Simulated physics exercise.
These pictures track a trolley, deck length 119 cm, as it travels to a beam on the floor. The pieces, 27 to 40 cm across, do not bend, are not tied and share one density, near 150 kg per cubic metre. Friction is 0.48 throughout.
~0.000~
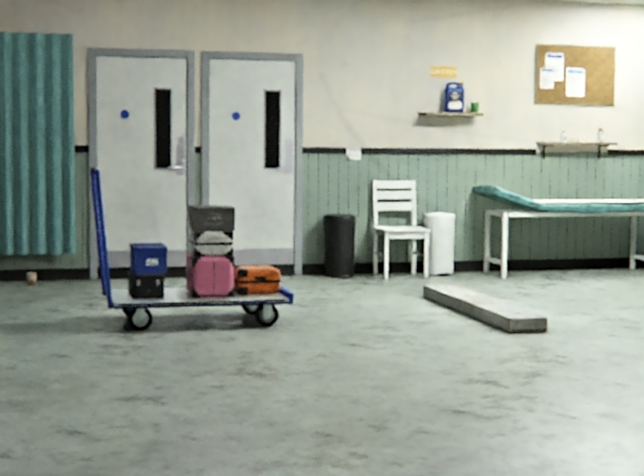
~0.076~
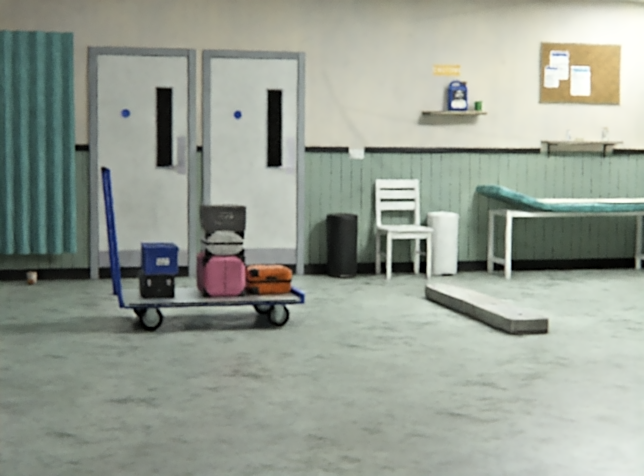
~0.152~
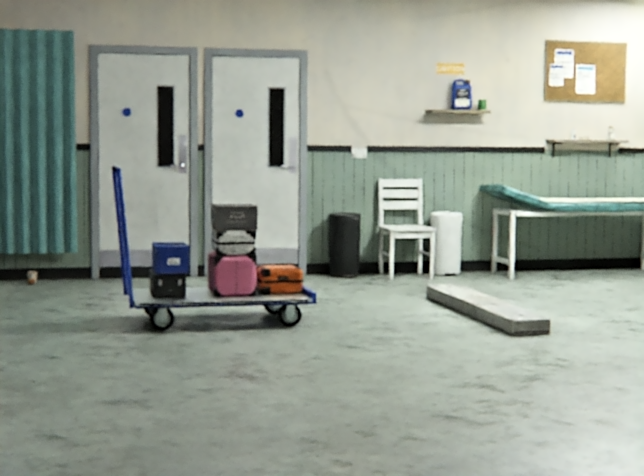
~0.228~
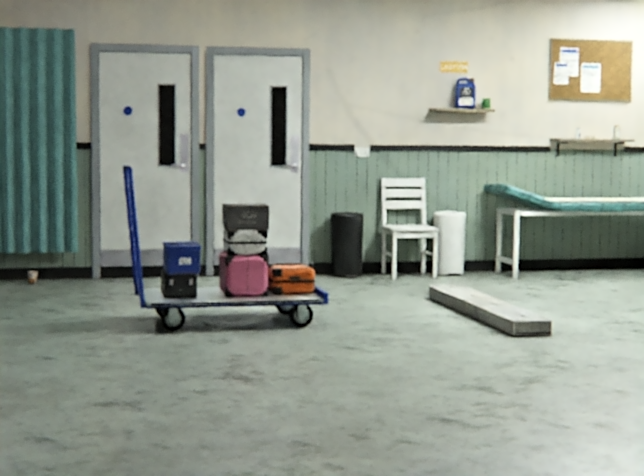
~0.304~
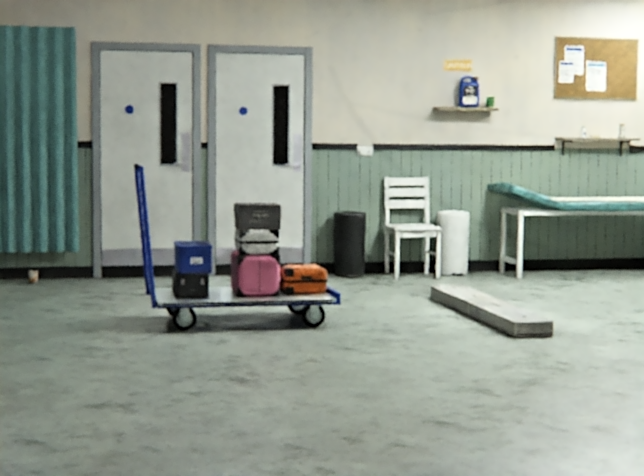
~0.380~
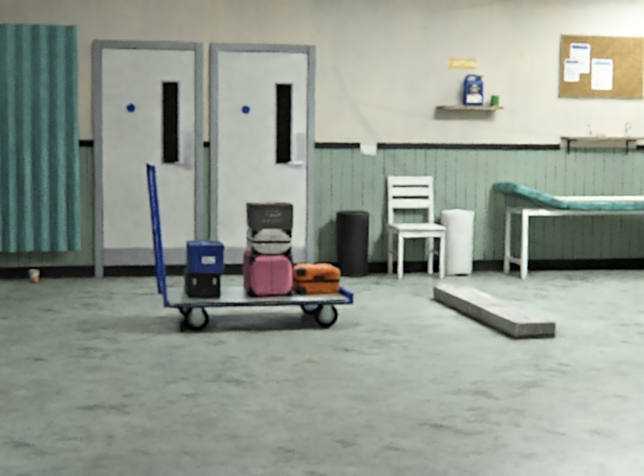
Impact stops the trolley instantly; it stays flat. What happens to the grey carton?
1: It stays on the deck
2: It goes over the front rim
The answer is 2.
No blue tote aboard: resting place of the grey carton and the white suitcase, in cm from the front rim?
The grey one ends 70 past the front rim and the white one 20 behind it.
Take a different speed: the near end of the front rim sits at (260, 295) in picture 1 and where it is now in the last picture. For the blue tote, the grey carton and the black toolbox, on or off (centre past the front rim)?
In that case blue stays aboard, grey leaves, black stays aboard.
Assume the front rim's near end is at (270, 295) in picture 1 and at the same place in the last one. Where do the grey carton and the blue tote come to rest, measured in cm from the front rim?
Rest positions: Grey 60 cm past rim; blue 80 cm behind rim.
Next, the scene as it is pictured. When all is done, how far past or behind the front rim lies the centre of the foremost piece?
Its centre ends some 70 cm past the rim.
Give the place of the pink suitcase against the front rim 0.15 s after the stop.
About 50 cm behind the rim.
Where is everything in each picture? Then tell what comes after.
Grey carton (212, 218), white suitcase (211, 242), rim corner (291, 299); 147 cm short of the stop, in the first picture.
Grey carton (223, 217), white suitcase (222, 242), rim corner (303, 299); 138 cm short of the stop, in the second picture.
Grey carton (234, 217), white suitcase (233, 241), rim corner (314, 299); 129 cm short of the stop, in the third picture.
Grey carton (246, 216), white suitcase (244, 241), rim corner (326, 299); 120 cm short of the stop, in the fourth picture.
Grey carton (257, 216), white suitcase (256, 240), rim corner (339, 299); 111 cm short of the stop, in the fifth picture.
Grey carton (270, 215), white suitcase (268, 240), rim corner (351, 299); 103 cm short of the stop. Speed about 1.2 m/s, in the sixth picture.
The wheels strike at 1.27 s.
After 1.42 s the grey carton is 37 cm behind the rim, tilted 5°, near (433, 214) in the last picture's view.
After 1.67 s the grey carton is 25 cm behind the rim, tilted 30°, near (451, 217) in the last picture's view.
After 2.07 s the grey carton is 14 cm past the rim, tilted 155°, near (501, 255) in the last picture's view.
When all is still (3.2 s), past the rim, grey carton; behind it, orange suitcase, pink suitcase, blue tote, black toolbox and white suitcase.
